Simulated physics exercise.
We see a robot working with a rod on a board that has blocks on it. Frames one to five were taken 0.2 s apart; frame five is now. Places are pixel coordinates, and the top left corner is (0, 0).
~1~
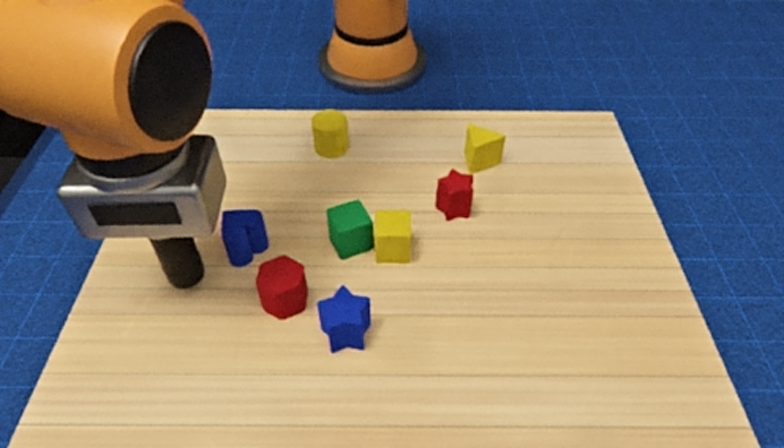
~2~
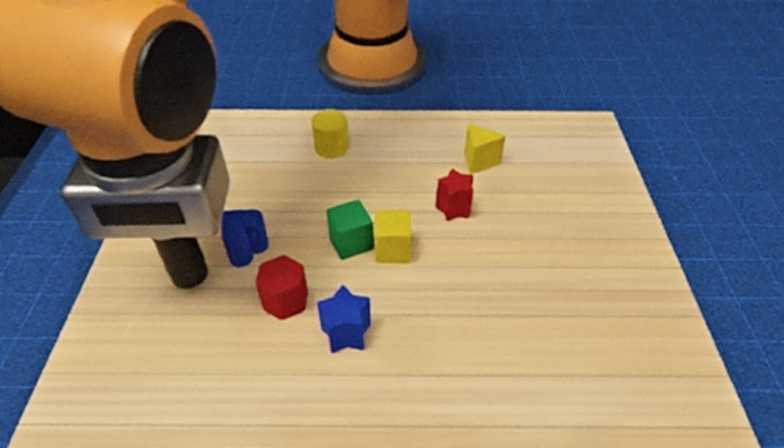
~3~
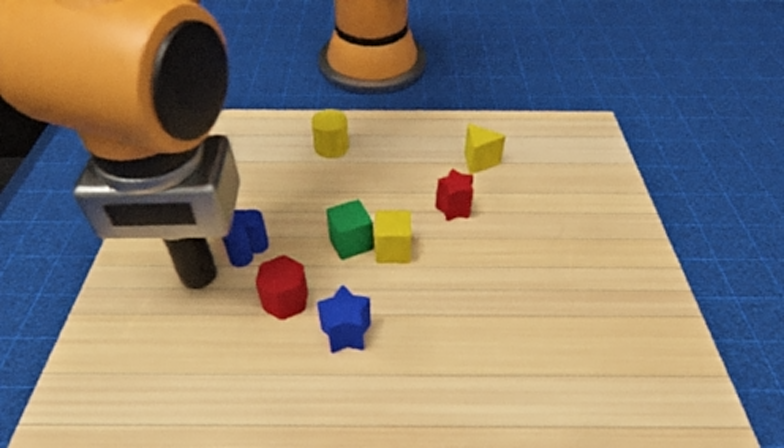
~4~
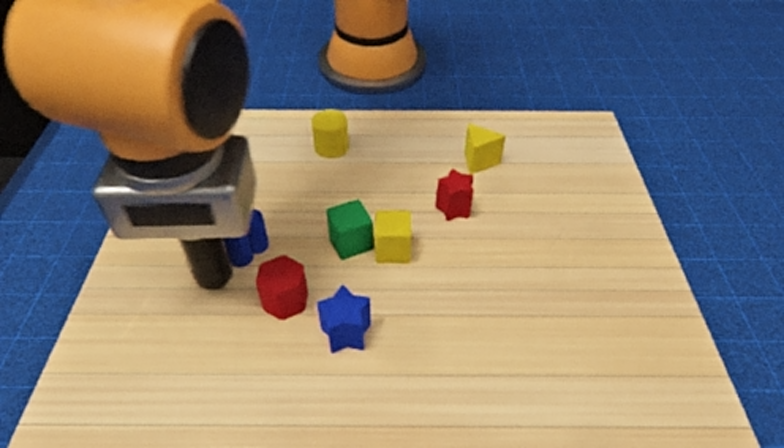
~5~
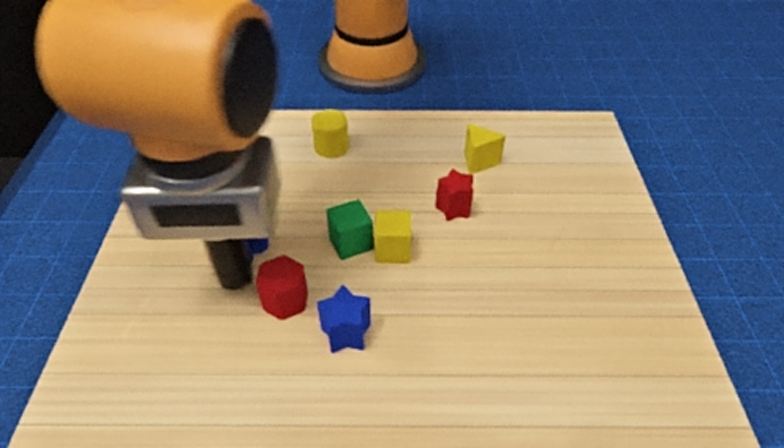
The footage shows an orange robot arm holding a dark rod upright over a wooden board scattered with coloured blocks. The arm moves the rod a short way right, passing in front of a blue block, while the blocks stay still.
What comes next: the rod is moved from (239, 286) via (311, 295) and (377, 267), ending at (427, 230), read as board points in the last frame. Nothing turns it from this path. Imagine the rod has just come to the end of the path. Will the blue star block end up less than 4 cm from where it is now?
My answer is yes.
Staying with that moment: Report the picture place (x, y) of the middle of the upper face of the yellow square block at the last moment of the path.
Its top centre lands on (448, 179).
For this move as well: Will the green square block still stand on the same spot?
Yes - that is the case.
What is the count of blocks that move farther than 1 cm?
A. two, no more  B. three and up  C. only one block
I choose B.
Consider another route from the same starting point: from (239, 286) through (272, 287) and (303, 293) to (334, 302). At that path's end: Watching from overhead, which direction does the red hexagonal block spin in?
Looking down, my answer is that the red hexagonal block rotates clockwise.
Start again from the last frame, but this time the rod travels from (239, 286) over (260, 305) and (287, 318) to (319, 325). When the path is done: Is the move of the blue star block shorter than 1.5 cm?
My answer is no.
On the path given first. One third of the way, rod (310, 285); red hexagonal block (333, 292), turned 50° clockwise; blue star block (361, 321).
Two thirds of the way, rod (377, 257); red hexagonal block (346, 293), turned 60° clockwise; blue star block (366, 327), turned 15° clockwise; yellow square block (404, 215).
At the end, rod (428, 220); red hexagonal block (346, 293), turned 60° clockwise; blue star block (366, 327), turned 15° clockwise; green square block in place; yellow square block (448, 179), turned 15° anticlockwise; red star block (475, 167).
